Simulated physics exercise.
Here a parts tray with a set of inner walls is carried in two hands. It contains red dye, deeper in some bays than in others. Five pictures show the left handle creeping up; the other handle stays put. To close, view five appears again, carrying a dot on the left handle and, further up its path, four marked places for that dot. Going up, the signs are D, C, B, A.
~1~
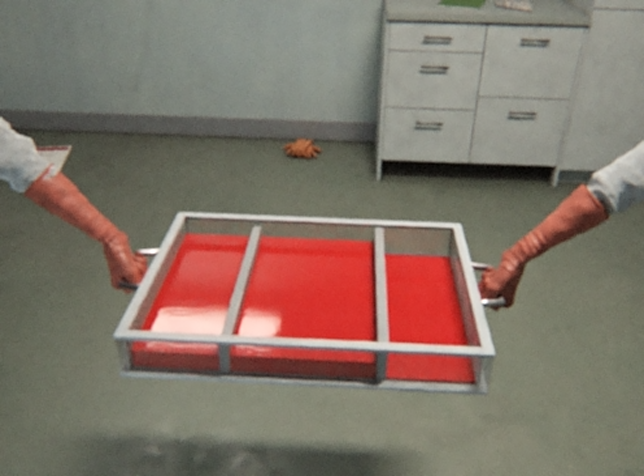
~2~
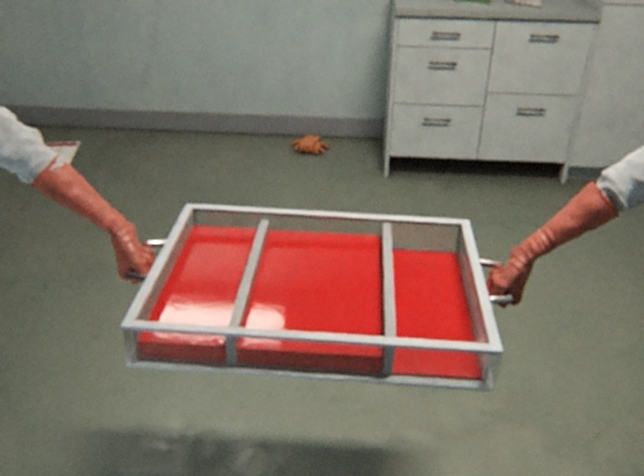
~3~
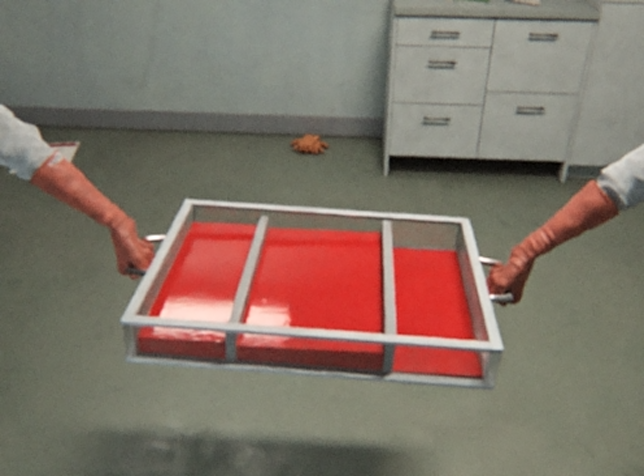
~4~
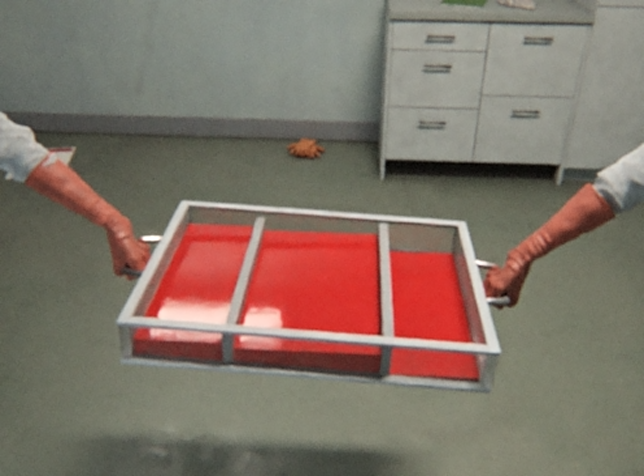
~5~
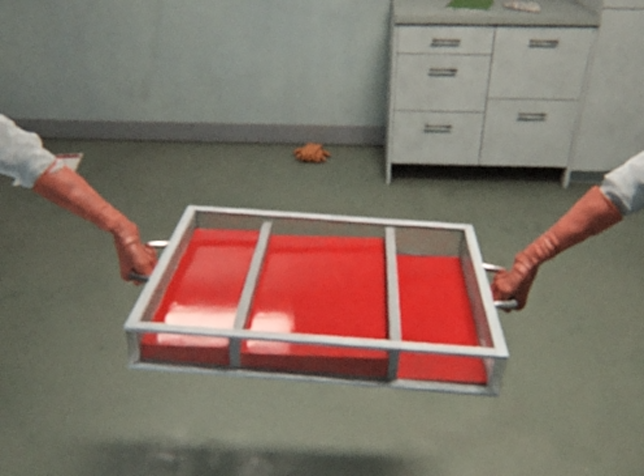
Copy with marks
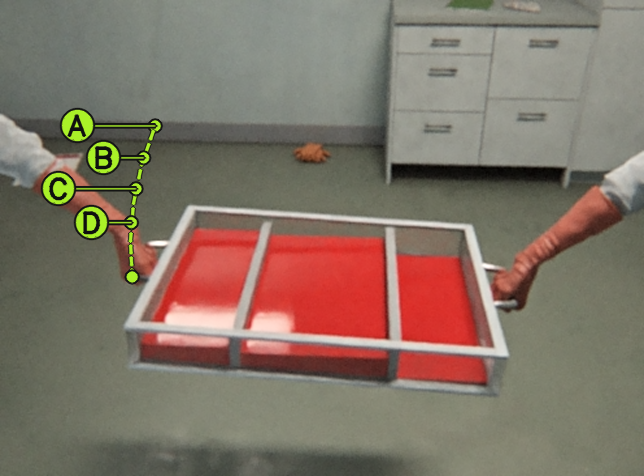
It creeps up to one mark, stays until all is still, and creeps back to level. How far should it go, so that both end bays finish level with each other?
I would pick stop B.
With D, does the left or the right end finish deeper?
The left one.
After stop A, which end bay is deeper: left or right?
The right one.
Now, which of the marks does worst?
That is stop D.
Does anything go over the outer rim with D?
No.
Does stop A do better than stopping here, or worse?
Stop A is better.
In lime, A at (155, 125); B at (143, 157); C at (136, 188); D at (131, 222).
With A, the right end bay stands much deeper than the other; about 4 % goes over the rim.
With B, the two end bays stand about equally deep; nothing spills.
With C, the left end bay stands much deeper than the other; nothing spills.
With D, the left end bay stands much deeper than the other; nothing spills.
